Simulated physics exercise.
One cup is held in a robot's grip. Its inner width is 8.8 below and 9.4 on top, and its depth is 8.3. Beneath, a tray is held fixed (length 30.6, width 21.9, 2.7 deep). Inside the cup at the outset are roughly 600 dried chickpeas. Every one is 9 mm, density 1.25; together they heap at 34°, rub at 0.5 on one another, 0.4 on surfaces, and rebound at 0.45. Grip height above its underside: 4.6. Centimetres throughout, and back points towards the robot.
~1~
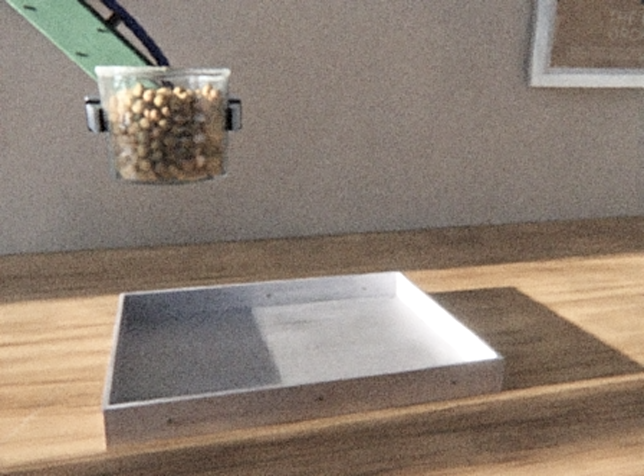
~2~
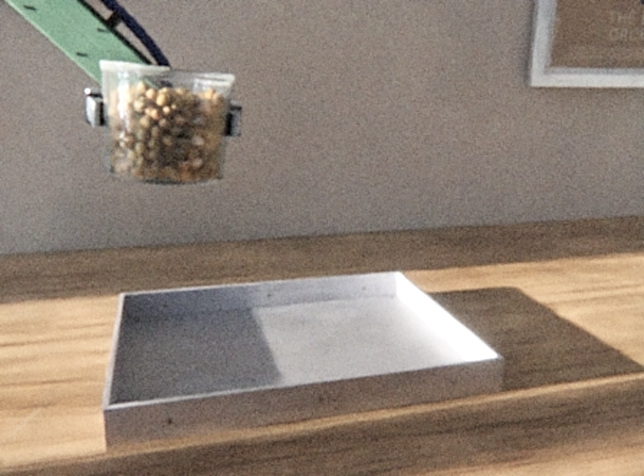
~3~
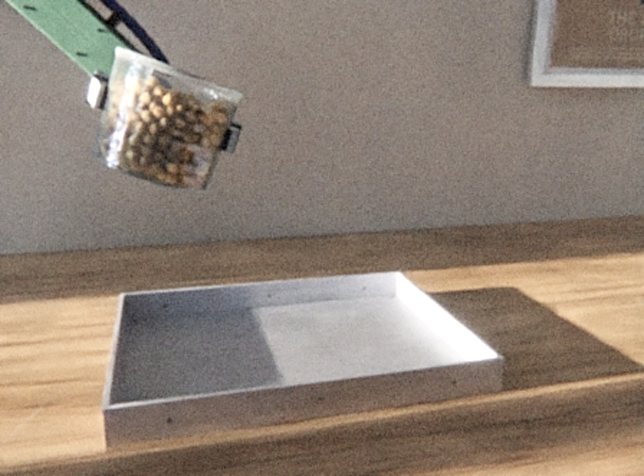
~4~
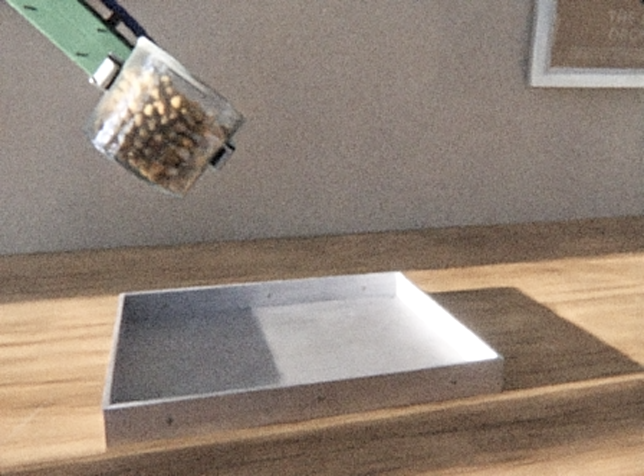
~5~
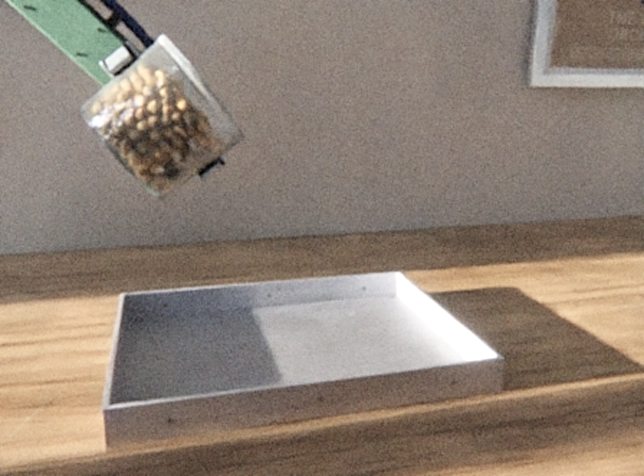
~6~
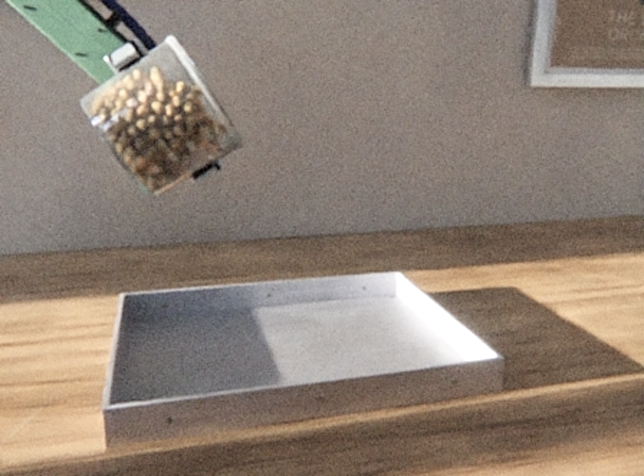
A clear cup of dried chickpeas tilts steadily on a green robot arm above a white tray.
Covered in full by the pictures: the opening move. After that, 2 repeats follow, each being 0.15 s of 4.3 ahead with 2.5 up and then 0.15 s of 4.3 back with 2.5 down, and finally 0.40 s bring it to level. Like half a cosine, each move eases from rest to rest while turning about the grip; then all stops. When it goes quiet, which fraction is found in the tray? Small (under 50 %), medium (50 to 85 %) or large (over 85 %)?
Small.
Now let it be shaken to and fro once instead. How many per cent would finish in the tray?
Roughly 25 percent.
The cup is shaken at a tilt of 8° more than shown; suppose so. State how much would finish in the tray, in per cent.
It would be near 55 per cent.
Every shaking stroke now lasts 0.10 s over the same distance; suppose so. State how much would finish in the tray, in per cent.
It would be some 70 %.
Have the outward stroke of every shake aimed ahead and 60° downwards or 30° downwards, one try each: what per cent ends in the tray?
Try one gives about 5 in a hundred, try two about 15 in a hundred.
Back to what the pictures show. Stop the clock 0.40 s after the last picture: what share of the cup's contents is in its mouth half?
About 45 percent.
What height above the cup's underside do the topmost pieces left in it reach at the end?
I'd put it at close to 6.5 centimetres.
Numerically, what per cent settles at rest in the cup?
60 percent.
Then, 0.40 s on, tilted 58° forward, highest piece 25 above the table; 451 in the cup, 135 in the tray, 17 in flight or on a rim.
Then, 0.80 s on, tilted 29° forward, highest piece 24 above the table; 352 in the cup, 244 in the tray, 3 on the table or floor, 4 in flight or on a rim.
Then, 1.20 s on, level, highest piece 24 above the table; 352 in the cup, 246 in the tray, 5 on the table or floor.
Then, 2.25 s on, level, highest piece 24 above the table; 352 in the cup, 246 in the tray, 5 on the table or floor.
In the end, 352 in the cup, 246 in the tray, 5 on the table or floor. That is 41 % in the tray.
